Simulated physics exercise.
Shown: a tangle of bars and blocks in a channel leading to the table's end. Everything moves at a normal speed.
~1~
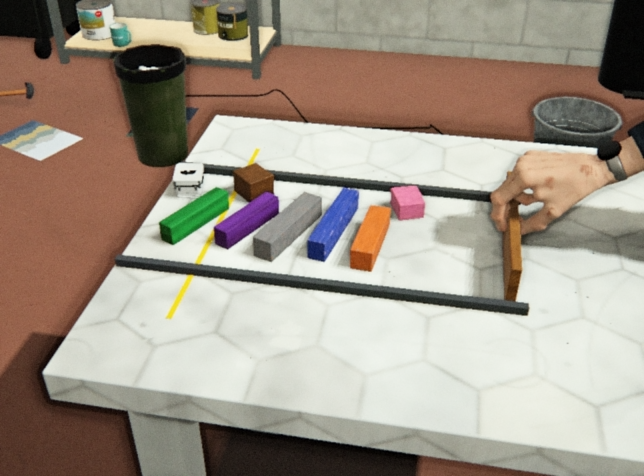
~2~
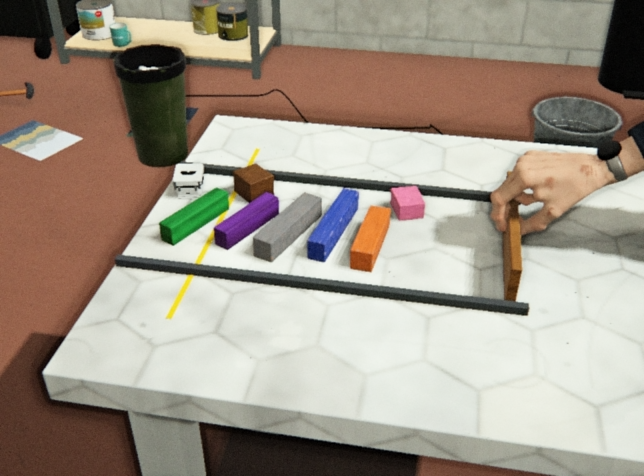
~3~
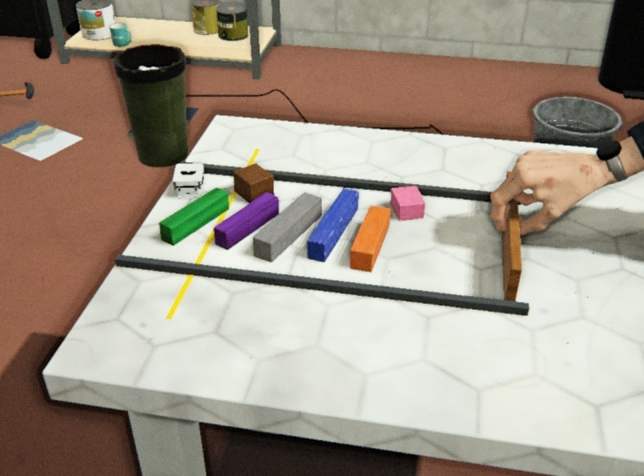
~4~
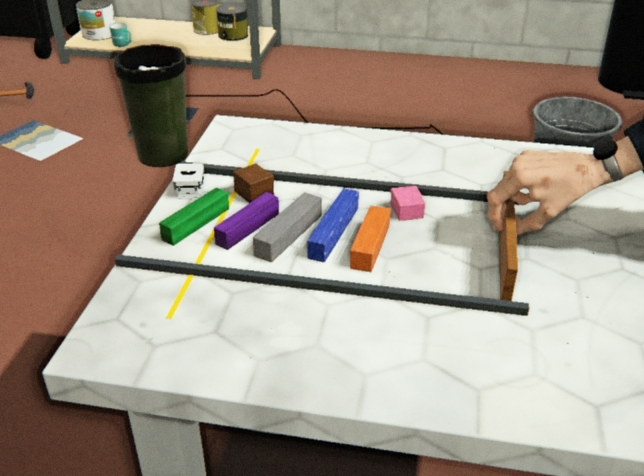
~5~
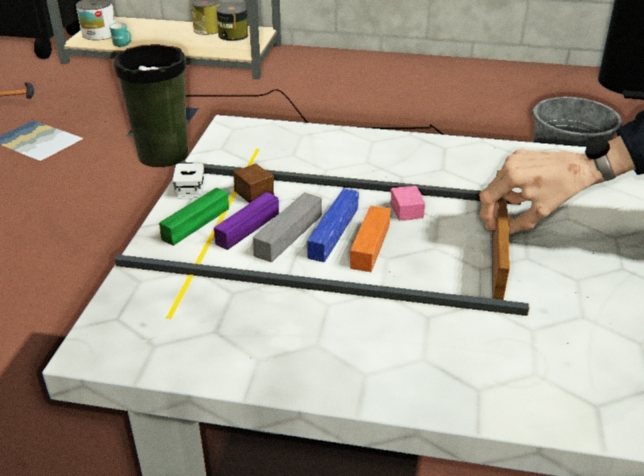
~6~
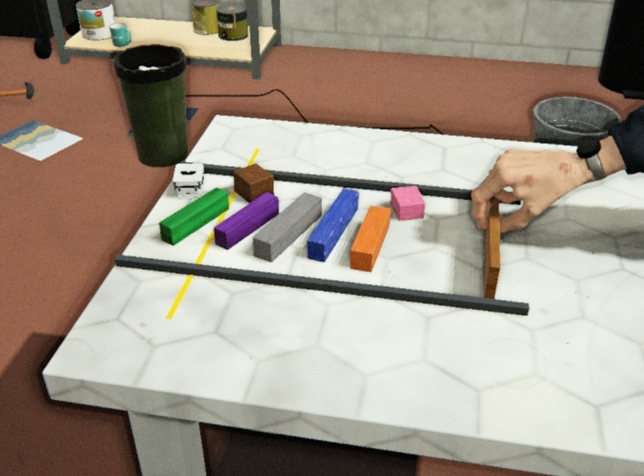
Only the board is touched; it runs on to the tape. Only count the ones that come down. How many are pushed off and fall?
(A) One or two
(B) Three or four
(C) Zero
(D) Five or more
A, one or two.
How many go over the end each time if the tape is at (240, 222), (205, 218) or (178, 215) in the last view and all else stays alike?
The counts come to 0, then 3, then 6.
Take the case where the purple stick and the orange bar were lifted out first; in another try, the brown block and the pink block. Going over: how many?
Tally per try: 0 / 1.
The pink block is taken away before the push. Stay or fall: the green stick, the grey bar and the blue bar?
The green stick comes down, the grey bar remains up, the blue bar holds on.
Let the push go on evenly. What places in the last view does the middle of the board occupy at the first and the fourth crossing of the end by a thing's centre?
Its middle is near (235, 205) and then near (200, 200).
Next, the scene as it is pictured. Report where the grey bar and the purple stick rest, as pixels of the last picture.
You'll find the first one at (165, 214) and the second at (149, 210).
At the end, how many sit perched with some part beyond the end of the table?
Overhang count: 2.
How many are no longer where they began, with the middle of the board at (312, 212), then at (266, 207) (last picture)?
5 at one spot and 7 at the other.
A little later, none off yet; white case at rest near (189, 181); green stick at rest near (196, 216); brown block at rest near (254, 184).
When it is over, the number that fall off is one or two; down, green stick.
